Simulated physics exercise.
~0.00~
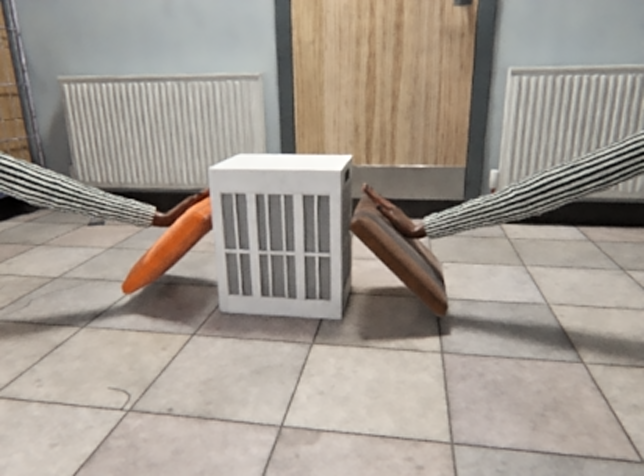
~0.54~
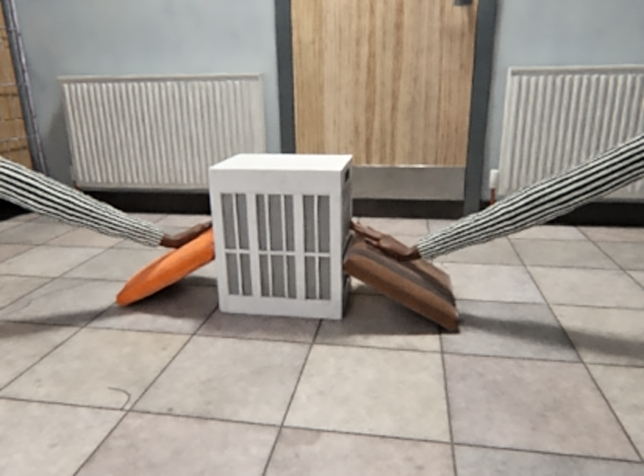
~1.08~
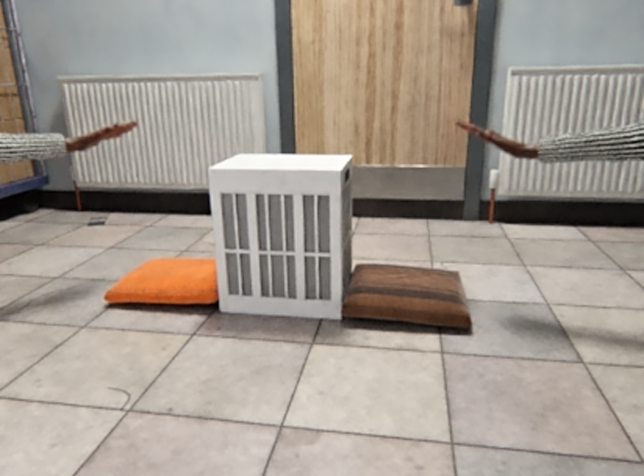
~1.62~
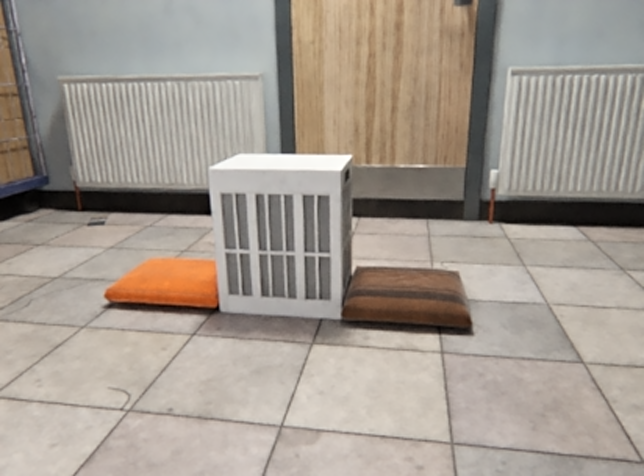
Two hands leaning an orange pillow and a brown cushion against a white crate, then withdrawing as both end up flat.
